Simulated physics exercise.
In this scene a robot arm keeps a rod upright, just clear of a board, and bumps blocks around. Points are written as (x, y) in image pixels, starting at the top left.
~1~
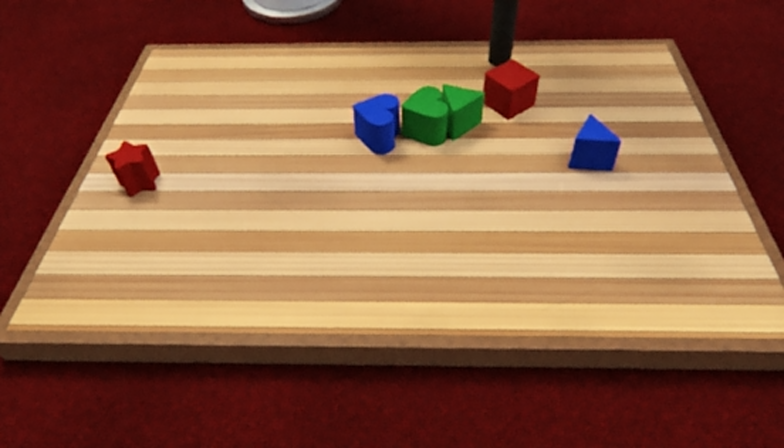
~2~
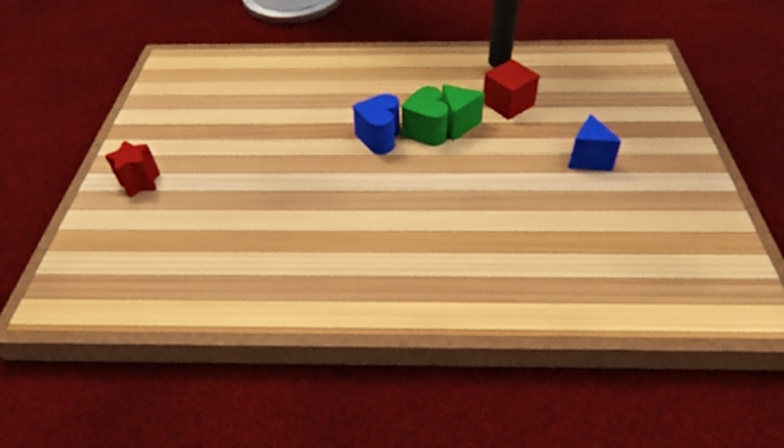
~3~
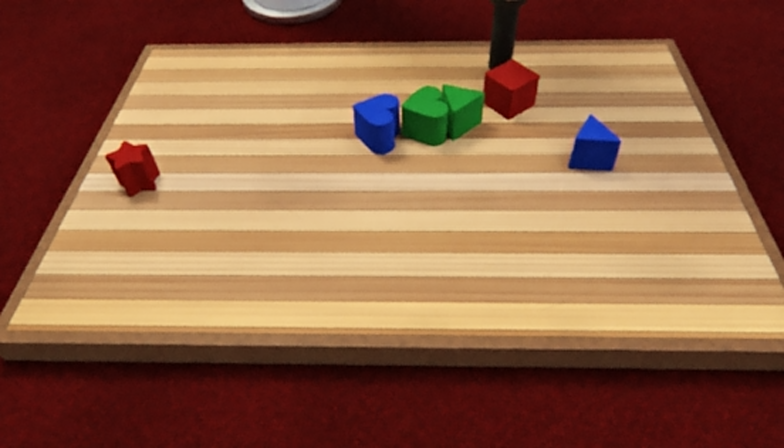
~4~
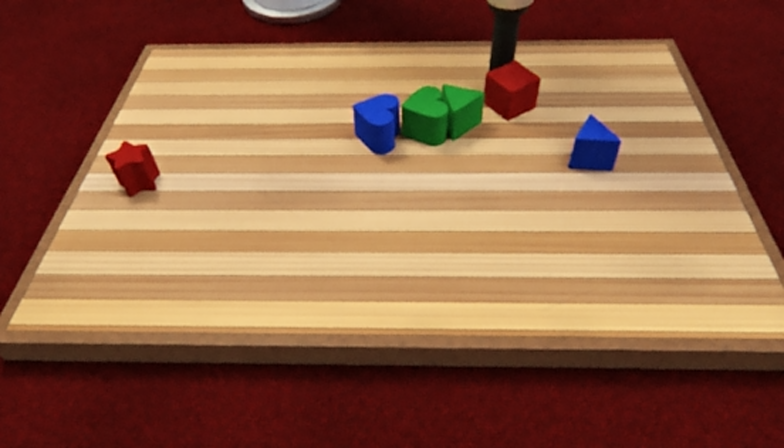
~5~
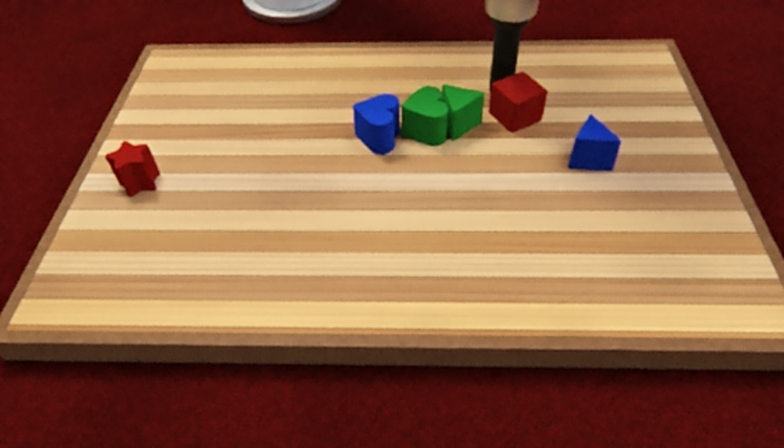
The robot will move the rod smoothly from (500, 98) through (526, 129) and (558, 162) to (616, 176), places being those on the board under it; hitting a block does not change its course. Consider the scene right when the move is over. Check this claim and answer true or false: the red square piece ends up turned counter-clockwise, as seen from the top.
The statement is incorrect.
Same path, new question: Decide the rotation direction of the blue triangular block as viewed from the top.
From overhead, the rotation is counterclockwise.
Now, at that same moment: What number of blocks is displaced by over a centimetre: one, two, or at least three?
The push moves two blocks more than 1 cm.
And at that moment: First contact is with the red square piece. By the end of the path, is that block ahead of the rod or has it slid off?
At the end of the path, the rod has already lost the red square piece, which lies beside or behind it.
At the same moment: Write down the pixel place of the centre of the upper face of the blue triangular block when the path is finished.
About (636, 130).
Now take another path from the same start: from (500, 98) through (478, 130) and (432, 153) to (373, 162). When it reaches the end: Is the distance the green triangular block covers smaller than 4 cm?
That would be a no.
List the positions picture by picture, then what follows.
Tip of the rod at (499, 61), middles of tops, green triangular block at (460, 95), red square piece at (512, 74), blue triangular block at (596, 130), in the first picture.
Rod at (499, 63), nothing pushed, in the second picture.
Rod at (500, 68), nothing pushed, in the third picture.
Rod at (500, 77), red square piece at (513, 75), in the fourth picture.
Rod at (501, 90), green triangular block at (460, 95), red square piece at (520, 86), blue triangular block at (596, 130), in the fifth picture.
What follows on the original path. One third of the way, rod at (528, 122); red square piece at (546, 121).
Two thirds of the way, rod at (561, 155); red square piece at (569, 158), turned 35° clockwise; blue triangular block at (602, 133), turned 30° anticlockwise.
At the end, rod at (619, 168); green triangular block unmoved; red square piece at (574, 164), turned 50° clockwise; blue triangular block at (636, 130), turned 90° anticlockwise.
